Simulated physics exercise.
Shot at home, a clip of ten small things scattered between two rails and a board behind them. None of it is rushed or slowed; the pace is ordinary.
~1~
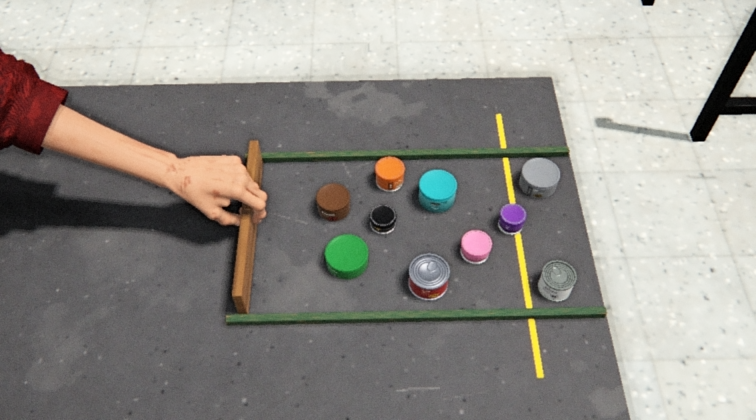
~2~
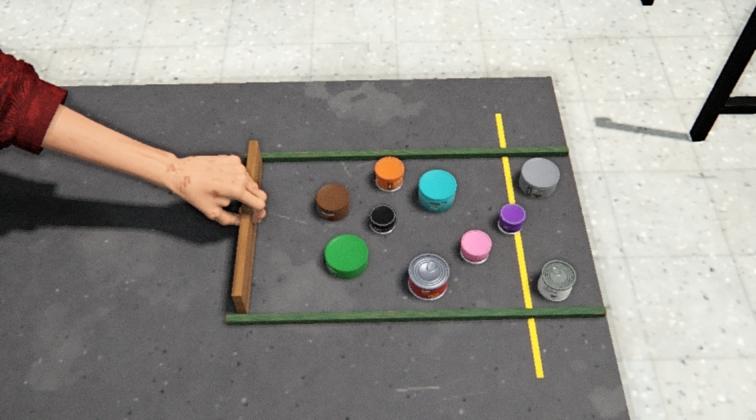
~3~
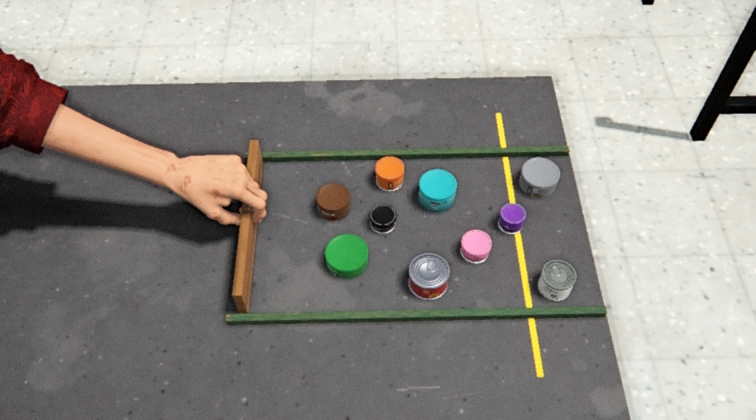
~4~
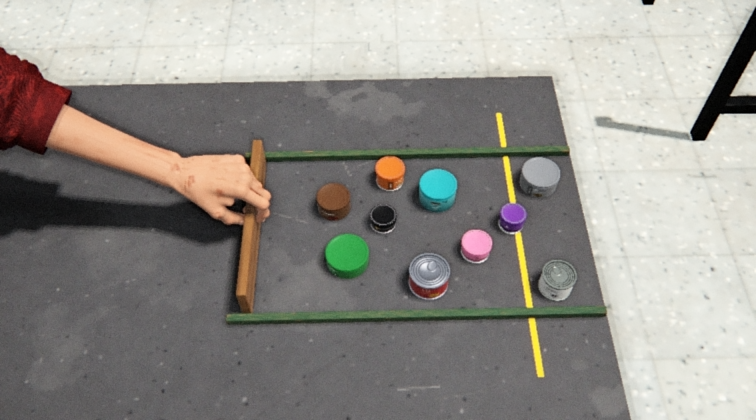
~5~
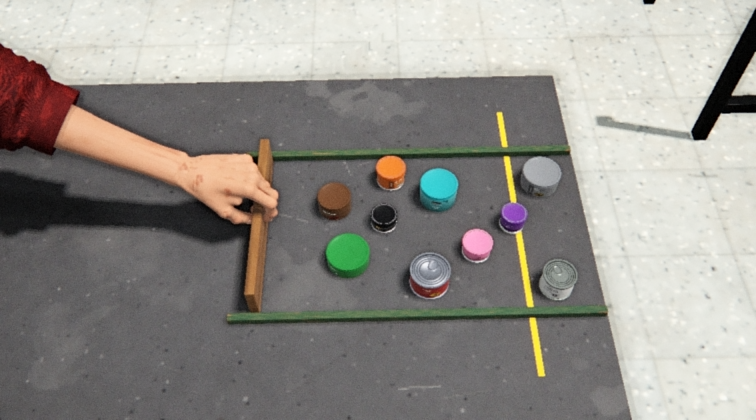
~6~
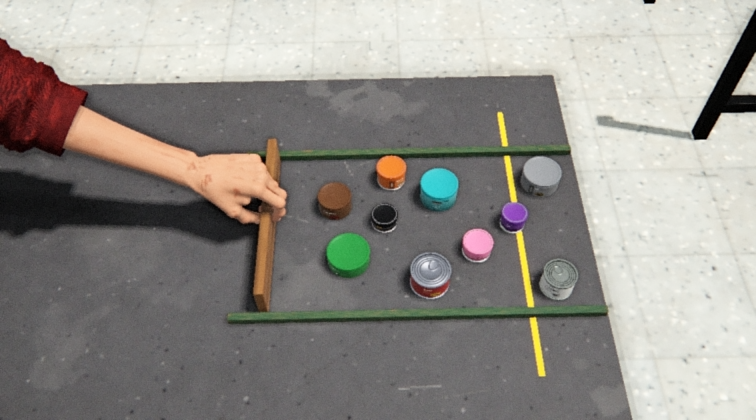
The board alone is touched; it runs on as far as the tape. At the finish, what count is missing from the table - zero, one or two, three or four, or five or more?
Missing: One or two.
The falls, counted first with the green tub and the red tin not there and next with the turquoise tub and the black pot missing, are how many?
First 1, second 0.
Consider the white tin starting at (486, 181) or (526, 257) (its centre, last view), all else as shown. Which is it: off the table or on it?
In turn it holds its place, then holds its place.
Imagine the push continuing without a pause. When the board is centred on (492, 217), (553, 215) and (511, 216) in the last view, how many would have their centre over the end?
0; 5; 1.
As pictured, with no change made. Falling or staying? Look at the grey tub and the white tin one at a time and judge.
In the end the grey tub ends up below, the white tin stays where it is.
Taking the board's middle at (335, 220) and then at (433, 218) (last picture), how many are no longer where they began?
First 2, then 7.
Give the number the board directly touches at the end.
All in all, 5.
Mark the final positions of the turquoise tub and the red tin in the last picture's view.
The turquoise tub at (557, 177), the red tin at (549, 282).
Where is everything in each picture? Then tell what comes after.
In the first picture, grey tub (539, 178); white tin (557, 281); purple tin (512, 220); board (249, 223); tape (517, 229).
In the second picture, white tin (556, 281); pink tin (475, 247).
In the third picture, purple tin (512, 219); green tub (347, 257).
In the fourth picture, grey tub (540, 178); red tin (429, 277).
In the fifth picture, white tin (558, 280); brown tub (335, 202).
In the sixth picture, grey tub (541, 177); white tin (558, 280); purple tin (513, 218); board (268, 222); tape (518, 227).
A little later, none off yet; grey tub at rest near (541, 177); white tin at rest near (558, 280); purple tin at rest near (513, 218).
Next, none off yet; grey tub shifted a little near (551, 174); white tin at rest near (558, 280); purple tin at rest near (513, 218).
When it is over, the number that fall off is one or two; down, grey tub.
